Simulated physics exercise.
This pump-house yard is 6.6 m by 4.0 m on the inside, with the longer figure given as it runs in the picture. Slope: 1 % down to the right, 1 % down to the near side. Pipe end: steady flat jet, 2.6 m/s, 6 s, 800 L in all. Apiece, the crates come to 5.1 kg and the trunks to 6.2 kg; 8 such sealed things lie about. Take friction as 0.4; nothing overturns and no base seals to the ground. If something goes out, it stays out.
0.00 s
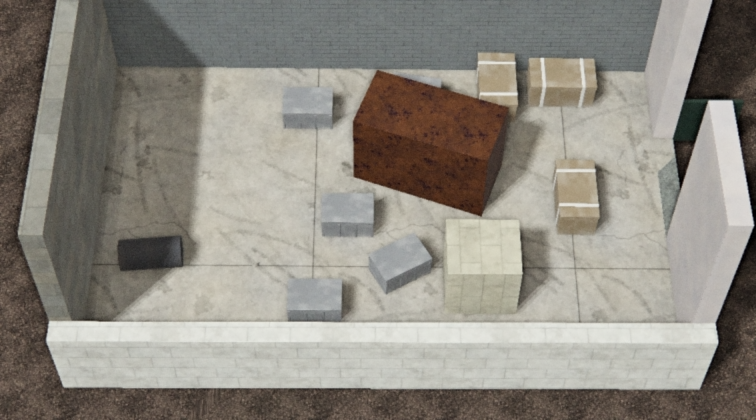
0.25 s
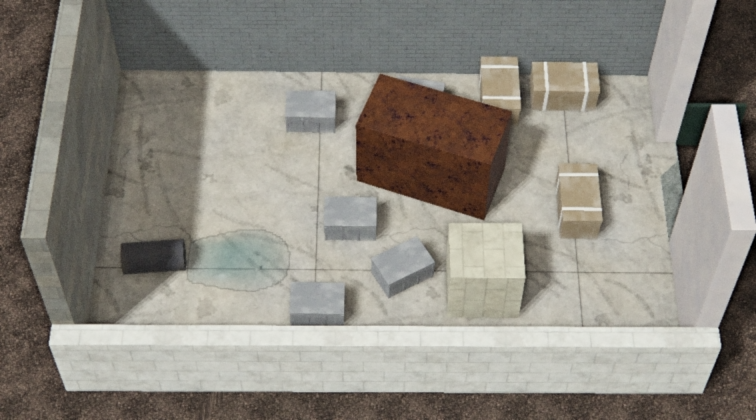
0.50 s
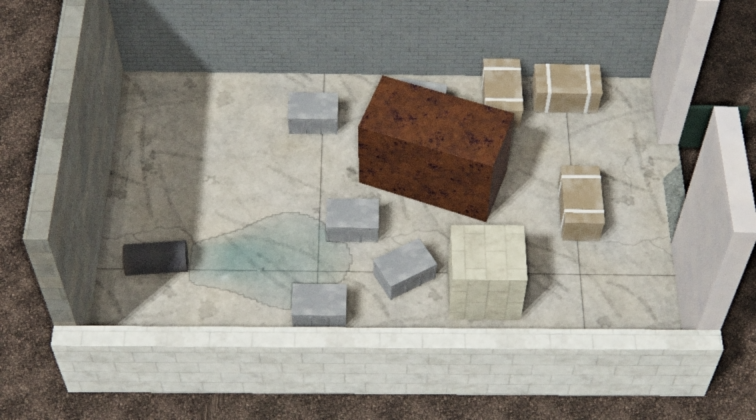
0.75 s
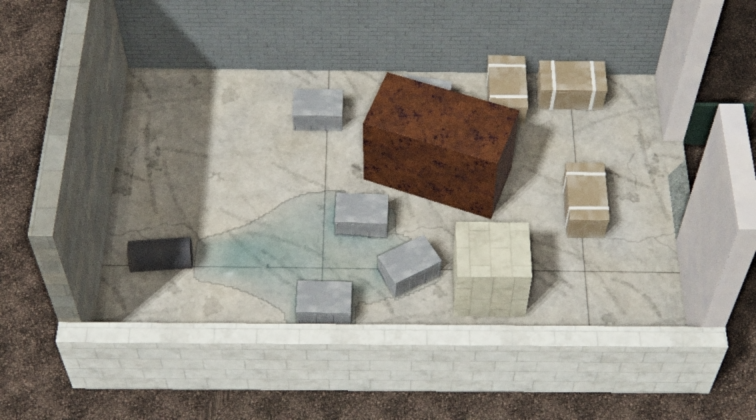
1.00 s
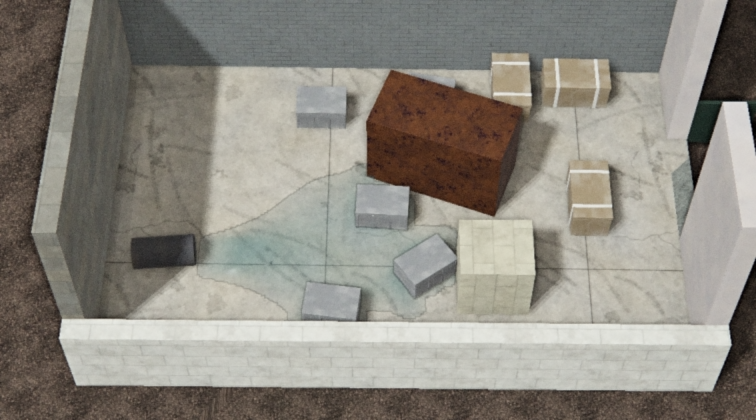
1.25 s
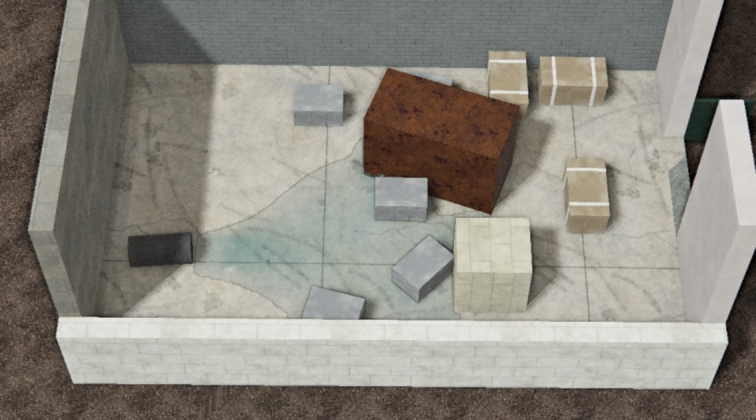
Water spreading from a dark pipe across a walled yard floor, nudging three grey blocks slightly as it reaches the rusty block.
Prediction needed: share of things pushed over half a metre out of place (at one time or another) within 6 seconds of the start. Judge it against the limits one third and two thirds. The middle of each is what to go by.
My call is one third to two thirds.
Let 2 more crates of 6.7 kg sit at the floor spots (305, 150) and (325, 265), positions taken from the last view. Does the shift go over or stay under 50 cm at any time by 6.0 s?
One by one: A smaller shift, a bigger shift.
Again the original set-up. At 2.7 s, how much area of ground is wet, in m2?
At that time the wet patch spans about 10.5 m2.
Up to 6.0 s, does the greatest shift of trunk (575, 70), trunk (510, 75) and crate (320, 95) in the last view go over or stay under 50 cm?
Listed order: Below the mark, below the mark and below the mark.
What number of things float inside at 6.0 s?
Count: 2.
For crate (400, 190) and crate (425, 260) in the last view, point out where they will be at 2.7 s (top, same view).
Somewhere about (552, 219) and (439, 310).
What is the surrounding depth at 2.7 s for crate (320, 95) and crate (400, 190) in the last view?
Depths: Near 1 cm, then near 5 cm.
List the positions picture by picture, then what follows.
In the first frame, a crate at (347, 207), on the bottom; a crate at (314, 294), on the bottom; water covers 0.0 m2; 0 of 8 have shifted.
In the second frame, a crate at (350, 211), on the bottom; a crate at (317, 297), on the bottom; 0.7 m2 under water; 0 of 8 have shifted.
In the third frame, a crate at (352, 213) rests on the ground; a crate at (319, 299) rests on the ground; 1.5 m2 under water; 0 of 8 have shifted.
In the fourth frame, a crate at (362, 208), on the bottom, 6 cm from its start; a crate at (324, 296), on the bottom; water covers 2.4 m2; 1 of 8 have shifted.
In the fifth frame, a crate at (382, 199) rests on the ground, 27 cm from its start; a crate at (331, 300) rests on the ground, 10 cm from its start; 3.6 m2 under water; 3 of 8 have shifted.
In the sixth frame, a crate at (401, 192), on the bottom, 54 cm from its start; a crate at (333, 307) rests on the ground, 23 cm from its start; 5.0 m2 under water; 3 of 8 have shifted.
After 1.8 s 1 of 8 are over 50 cm from their spots; 2 afloat.
After 2.7 s 2 of 8 are over 50 cm from their spots; 1 afloat.
After 4.2 s 3 of 8 are over 50 cm from their spots; 2 afloat.
After 6.0 s 3 of 8 are over 50 cm from their spots, and 3 have been at some point; 2 afloat.
